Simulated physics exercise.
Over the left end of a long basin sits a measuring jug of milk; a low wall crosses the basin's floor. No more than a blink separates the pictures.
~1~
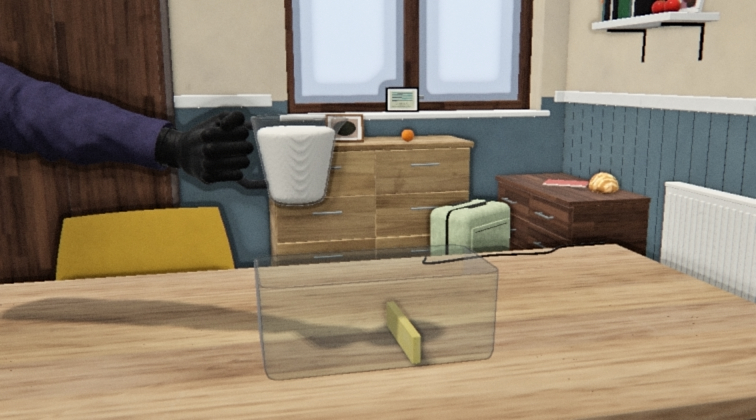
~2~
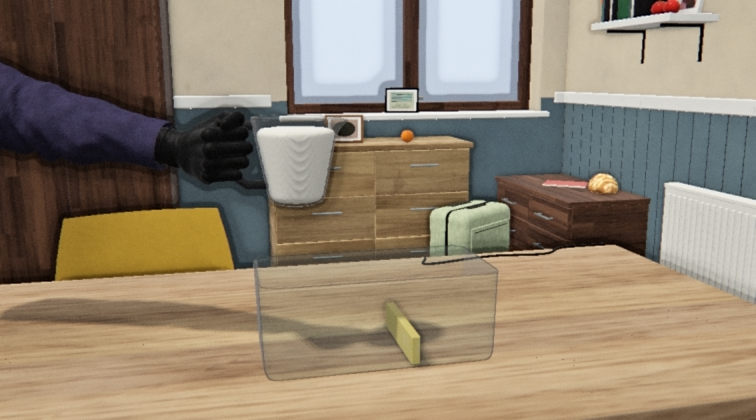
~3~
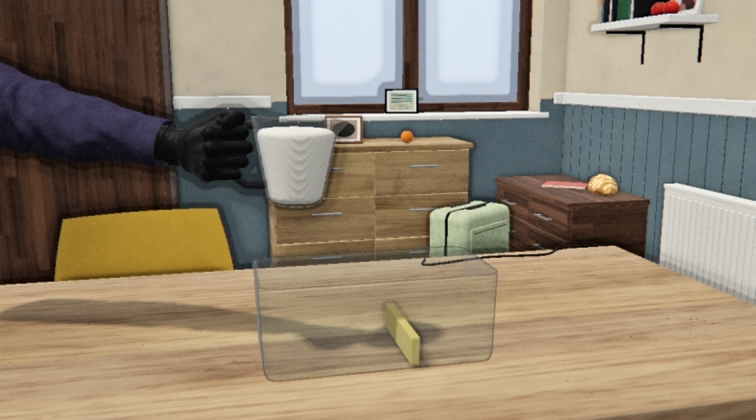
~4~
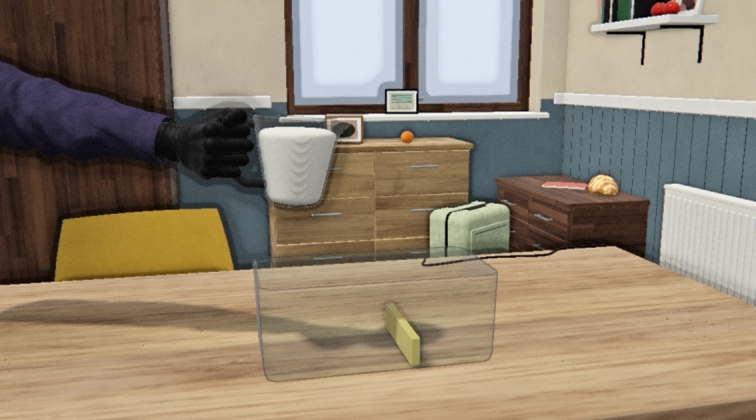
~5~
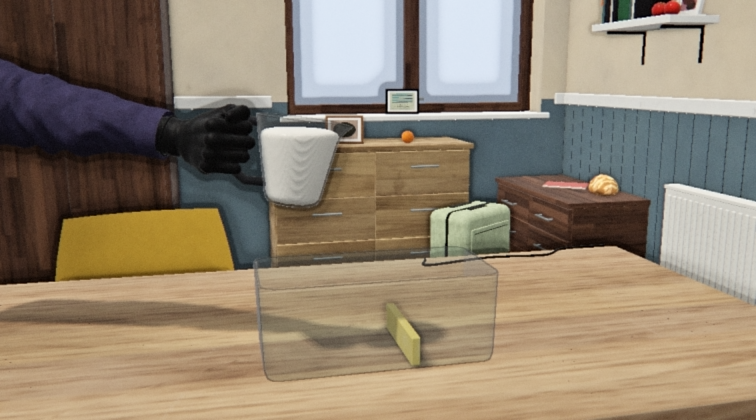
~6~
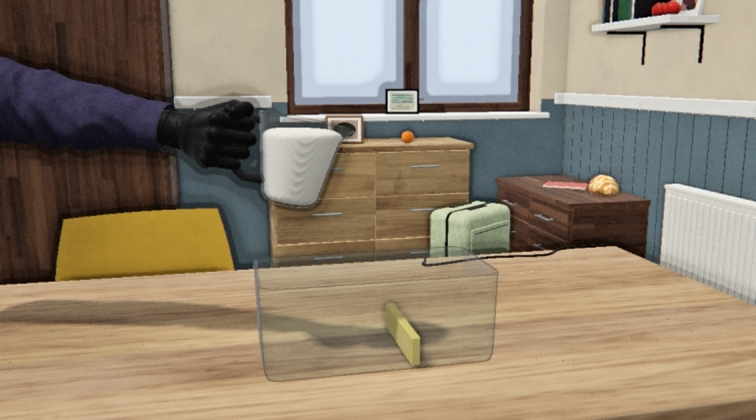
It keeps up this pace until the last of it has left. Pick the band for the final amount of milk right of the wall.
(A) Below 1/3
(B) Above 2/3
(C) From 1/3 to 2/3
Option C: From 1/3 to 2/3.
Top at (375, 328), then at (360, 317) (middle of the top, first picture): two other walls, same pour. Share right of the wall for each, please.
In order, near 85 and 95 in a hundred.
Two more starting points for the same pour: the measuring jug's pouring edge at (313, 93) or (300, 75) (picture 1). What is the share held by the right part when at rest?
About 5 per cent, then about 10 per cent.
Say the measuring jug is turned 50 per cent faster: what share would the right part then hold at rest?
Around 30 in a hundred.
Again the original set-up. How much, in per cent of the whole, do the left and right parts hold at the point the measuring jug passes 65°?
Split: Left 0 per cent, right 5 per cent.
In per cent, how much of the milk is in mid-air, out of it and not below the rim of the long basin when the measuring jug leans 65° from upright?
20 per cent.
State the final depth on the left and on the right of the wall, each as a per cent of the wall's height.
The left comes to 20 % and the right to 40 %.
A moment on, the measuring jug is tipped part way and 72 per cent is still to pour, 2 is left of the wall and 4 right of it.
Next, the measuring jug is tipped on its side and 19 per cent is still to pour, 21 is left of the wall and 40 right of it.
Then the measuring jug is tipped on its side and 1 per cent is still to pour, 52 is left of the wall and 45 right of it.
Later the measuring jug is tipped on its side and 0 per cent is still to pour, 53 is left of the wall and 46 right of it.
Finally, 53 per cent lies left of the wall, 46 right of it and 1 outside.
